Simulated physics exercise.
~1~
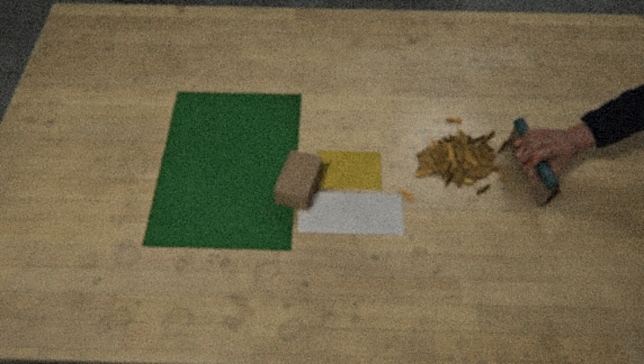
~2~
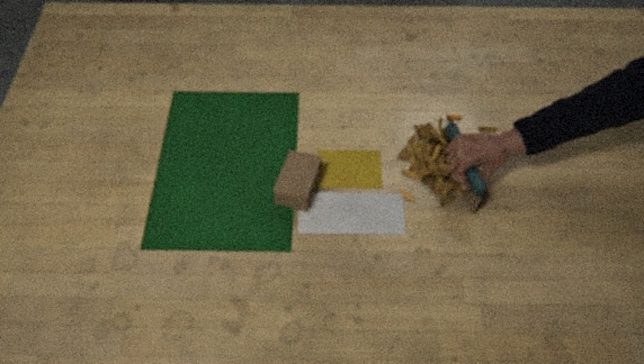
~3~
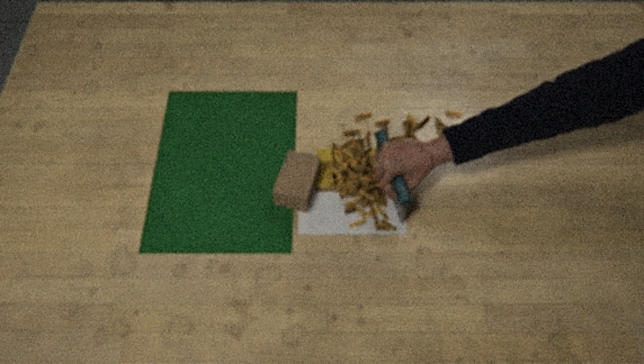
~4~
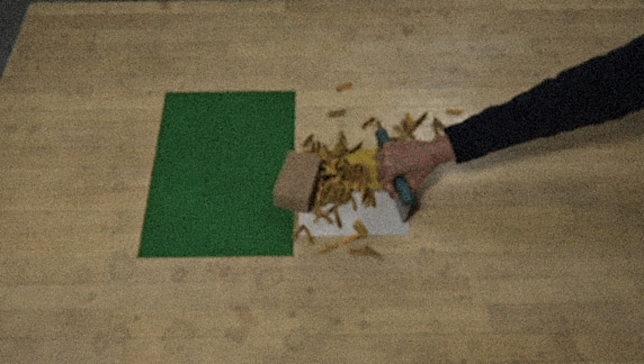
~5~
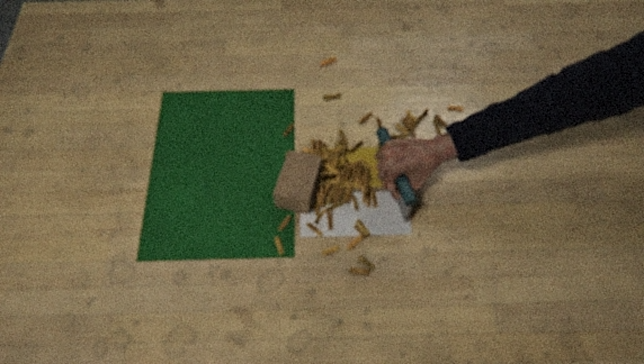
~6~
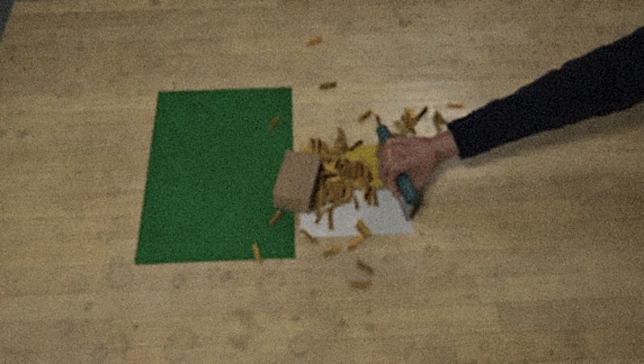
At first, a hand in a dark sleeve holds a scraper upright to the right of a small heap of dry pasta on a wooden table. The hand pushes the scraper left, bunching the pieces ahead of it toward a yellow mat and a white mat. It carries them over both mats toward a brown block beside a large green mat, then stops. The pieces keep spreading, some piling near the block while others slip around it. Finally, the hand and scraper stay put, with pasta scattered over the yellow and white mats, the bare table and slightly onto the green mat.
